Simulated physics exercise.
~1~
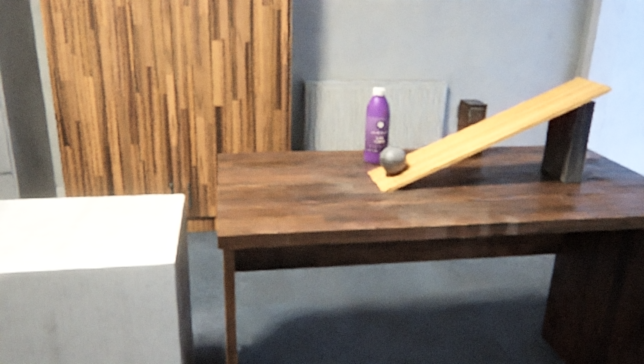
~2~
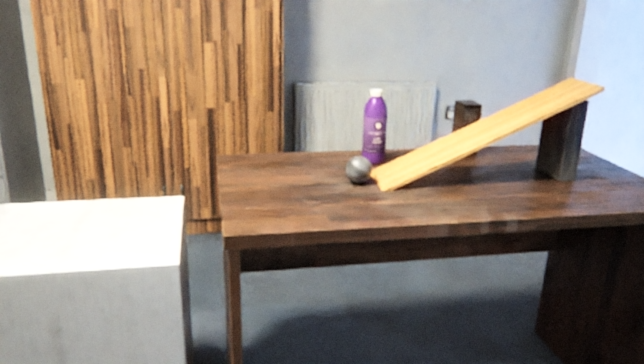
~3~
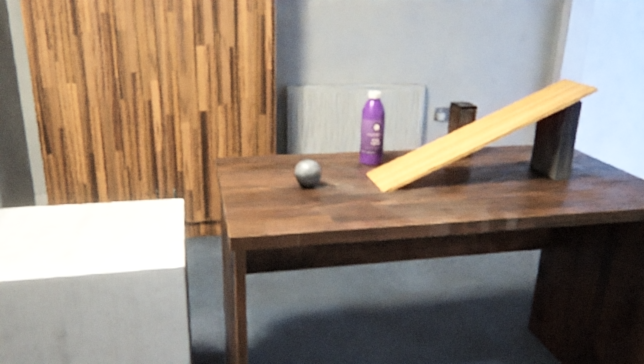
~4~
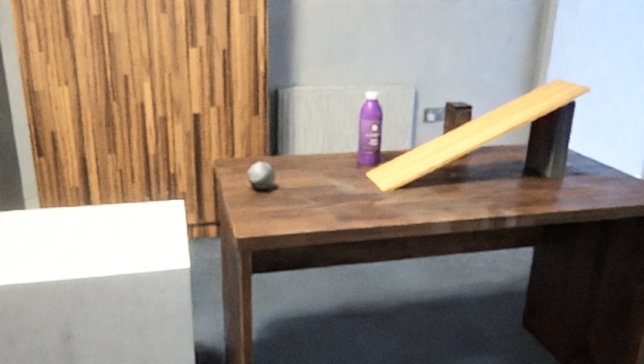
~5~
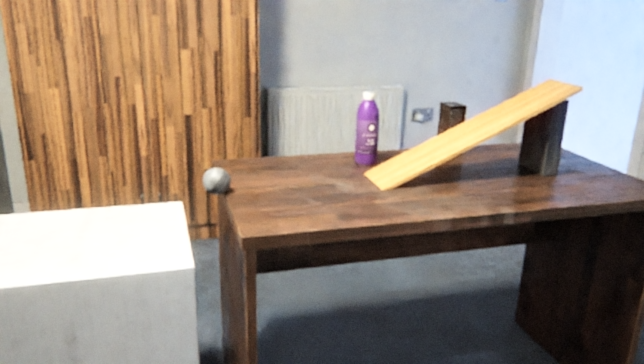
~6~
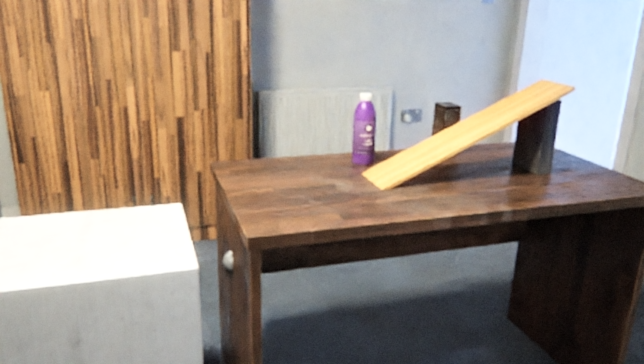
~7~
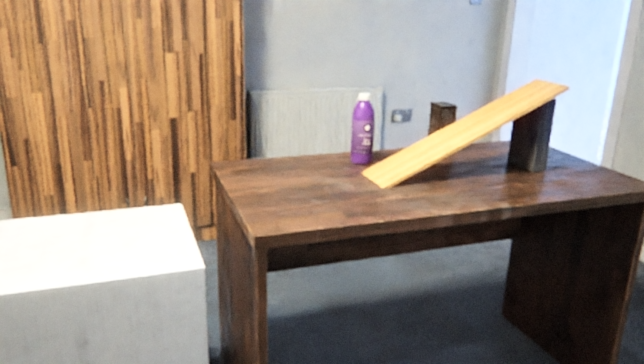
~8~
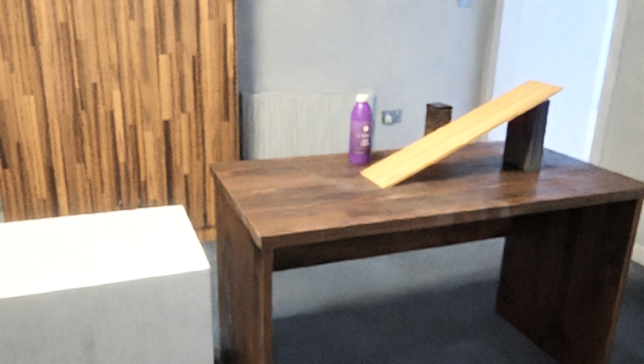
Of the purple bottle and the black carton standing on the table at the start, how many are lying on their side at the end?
None of them are lying down, as the purple bottle and the black carton are both still upright on the table at the end.
In a room with a striped wooden panel and pale walls, seen from the front and slightly above, a dark brown table stands across a gap from a lower block with a white top. A wooden ramp leans on a dark support at the right, with a purple bottle and a small black carton behind it. A grey ball leaves the foot of the ramp and rolls left along the tabletop. It reaches the left edge, tips over and drops into the gap. The ball passes out of sight, while the bottle and carton stay standing in their places.
